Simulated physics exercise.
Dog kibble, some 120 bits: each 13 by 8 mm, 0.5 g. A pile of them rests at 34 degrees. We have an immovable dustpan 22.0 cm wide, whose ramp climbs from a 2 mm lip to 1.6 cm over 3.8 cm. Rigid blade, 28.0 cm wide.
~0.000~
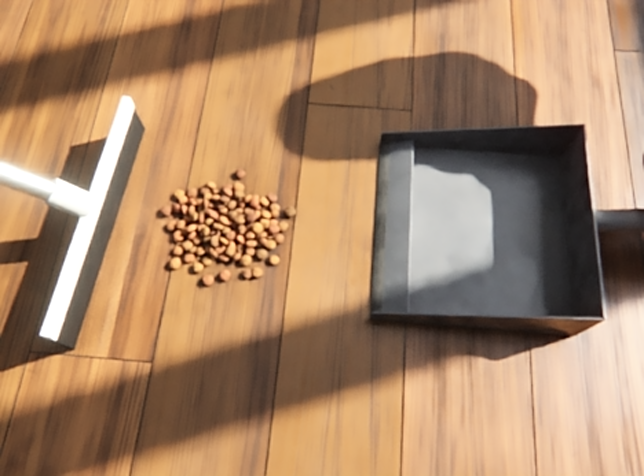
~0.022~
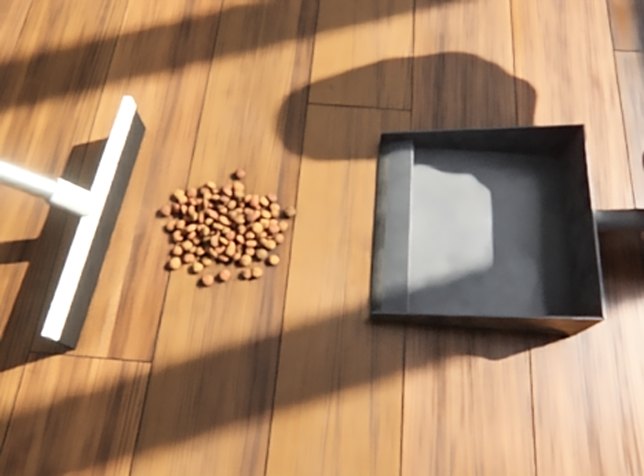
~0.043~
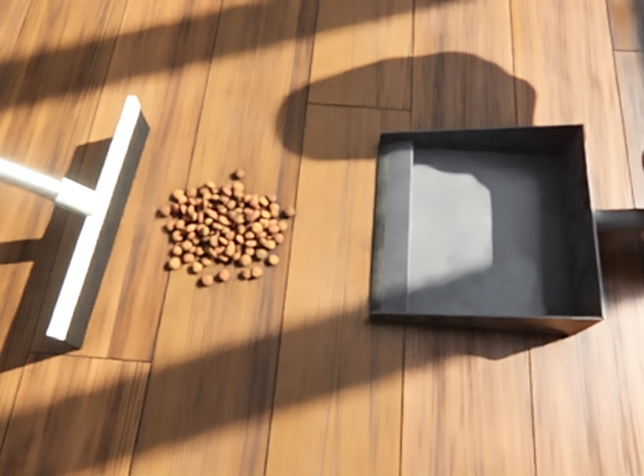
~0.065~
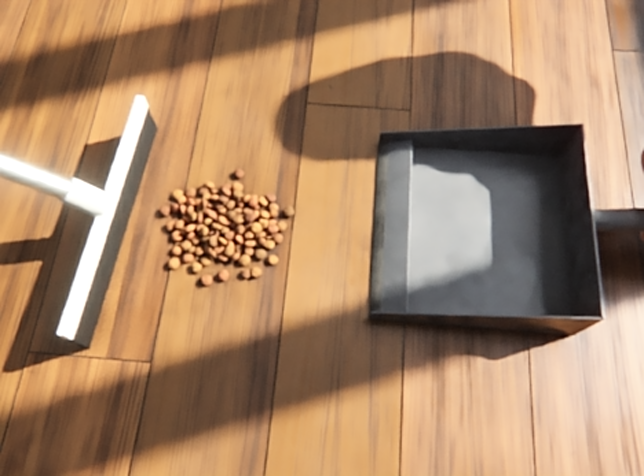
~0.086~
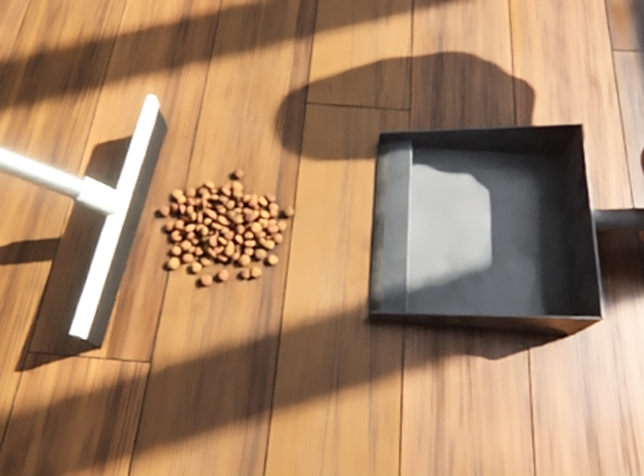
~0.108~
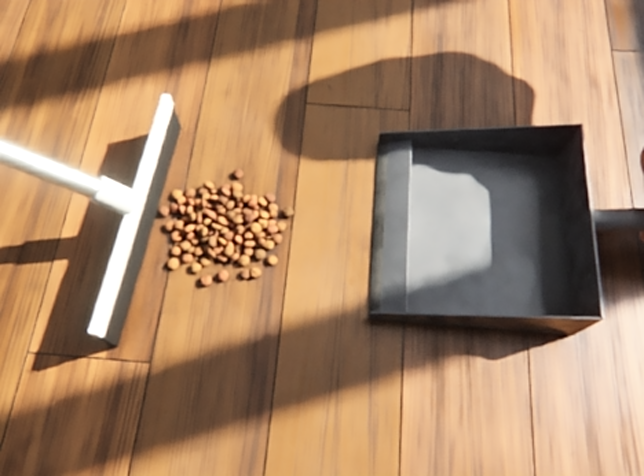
In the video, a white-edged blade on a pale handle slides a short way right across a sunlit wooden floor toward a pile of brown kibble, which stays still, as does the dark dustpan on the right.
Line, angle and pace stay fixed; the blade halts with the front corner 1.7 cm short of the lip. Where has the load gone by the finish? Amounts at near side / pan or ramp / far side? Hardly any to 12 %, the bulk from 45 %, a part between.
Past the pan's near side: Hardly any; in the pan or on its ramp: A part; past the pan's far side: Hardly any.
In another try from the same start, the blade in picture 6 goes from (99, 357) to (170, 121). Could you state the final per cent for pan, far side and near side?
Pan: 45, far side: 0, near side: 15.
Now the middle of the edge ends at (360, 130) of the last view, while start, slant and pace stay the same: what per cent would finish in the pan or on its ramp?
About 15 per cent.
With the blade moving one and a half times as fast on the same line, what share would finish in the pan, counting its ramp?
Then around 50 per cent.
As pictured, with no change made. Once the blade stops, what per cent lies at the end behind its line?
0 %.
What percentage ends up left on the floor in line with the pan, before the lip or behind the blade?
I'd say close to 55 per cent of them.
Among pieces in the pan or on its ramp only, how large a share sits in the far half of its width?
About 50 percent of it.
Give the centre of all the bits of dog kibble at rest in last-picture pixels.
I'd say roughly (373, 225).
After 0.26 s, middle of the blade 13 cm from the lip; 0 % over the lip, far side 0 %, near side 0 %.
After 0.36 s, middle of the blade 5 cm from the lip; 0 % over the lip, far side 0 %, near side 5 %.
After 0.59 s, middle of the blade 3 cm from the lip; 40 % over the lip, far side 0 %, near side 5 %.
By 1.0 s all is still; near side 5 %, pan 40 %, far side 0 %, in front of the lip or behind the blade 55 %.
